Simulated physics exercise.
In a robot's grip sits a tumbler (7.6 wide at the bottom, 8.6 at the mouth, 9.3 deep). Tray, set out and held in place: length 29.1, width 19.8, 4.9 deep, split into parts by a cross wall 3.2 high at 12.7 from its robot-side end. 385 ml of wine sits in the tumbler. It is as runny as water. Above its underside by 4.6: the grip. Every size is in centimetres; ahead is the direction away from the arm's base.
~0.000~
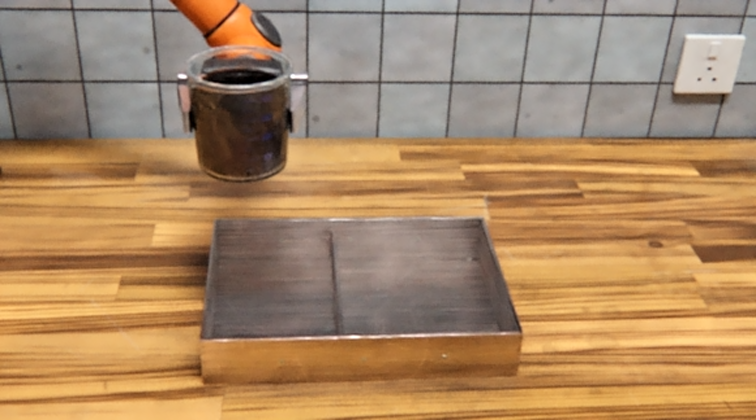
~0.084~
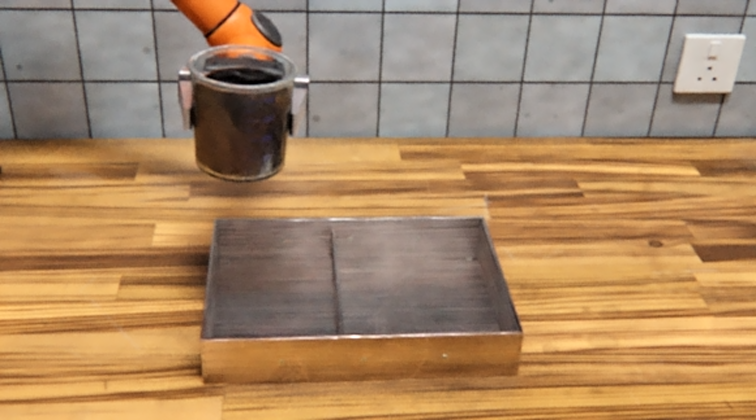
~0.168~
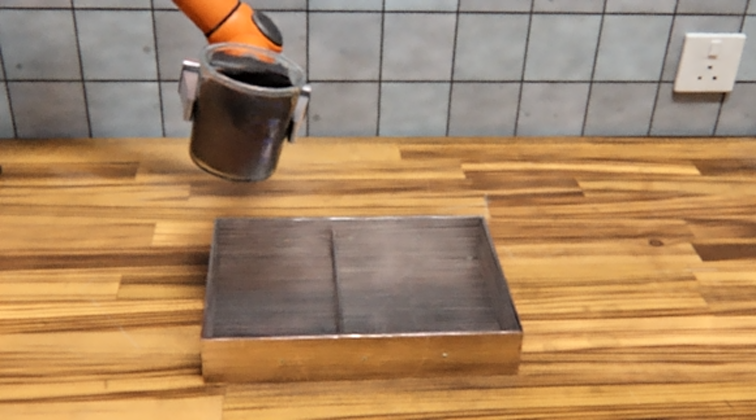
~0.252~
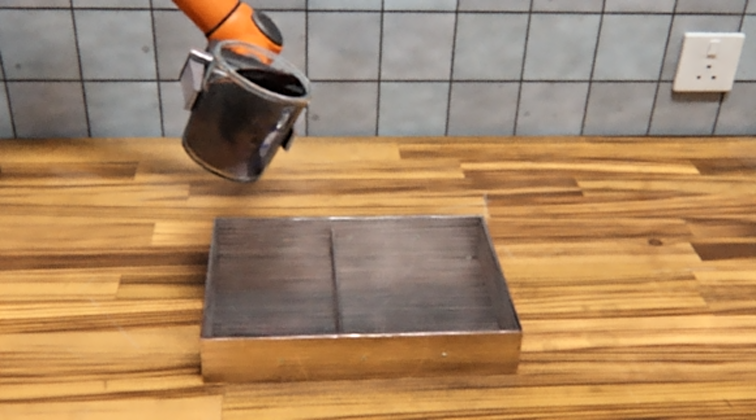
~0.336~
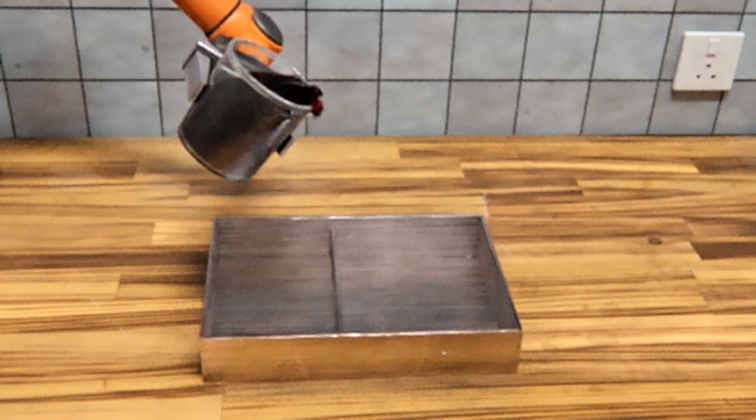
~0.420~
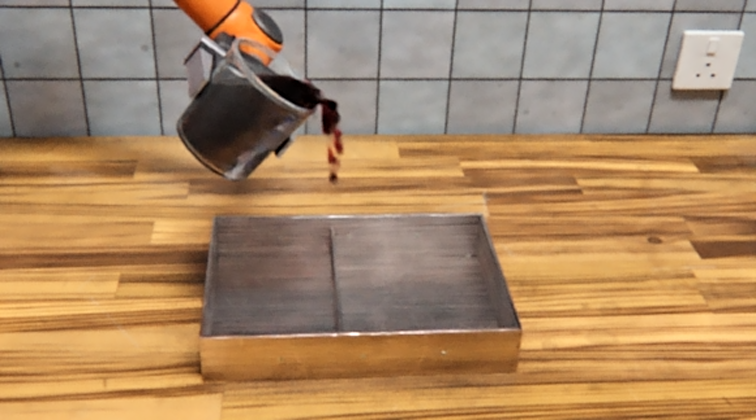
On a wooden counter, an orange robot arm tilting a tumbler rightward above a divided metal tray, dark red liquid starting to pour.
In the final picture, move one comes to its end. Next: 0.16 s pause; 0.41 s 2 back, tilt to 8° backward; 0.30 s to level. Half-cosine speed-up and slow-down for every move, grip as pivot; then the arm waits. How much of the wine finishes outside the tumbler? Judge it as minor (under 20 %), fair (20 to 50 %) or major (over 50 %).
Minor.
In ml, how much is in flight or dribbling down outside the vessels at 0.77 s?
Roughly 10 ml.
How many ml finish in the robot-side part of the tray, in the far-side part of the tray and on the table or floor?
I'd estimate close to 5, 35 and 0 ml respectively.
After 0.77 s, tilted 19° forward, liquid up to 26 above the table; 345 ml in the tumbler, 30 ml in the far-side part, 10 ml in the air or running down outside.
After 1.12 s, tilted 5° backward, liquid up to 26 above the table; 345 ml in the tumbler, 35 ml in the far-side part, 5 ml in the robot-side part.
After 1.49 s, level, liquid up to 25 above the table; 345 ml in the tumbler, 35 ml in the far-side part, 5 ml in the robot-side part.
After 2.29 s, level, liquid up to 26 above the table; 345 ml in the tumbler, 35 ml in the far-side part, 5 ml in the robot-side part.
In the end, 345 ml in the tumbler, 35 ml in the far-side part, 5 ml in the robot-side part. That is 11 % outside the tumbler.
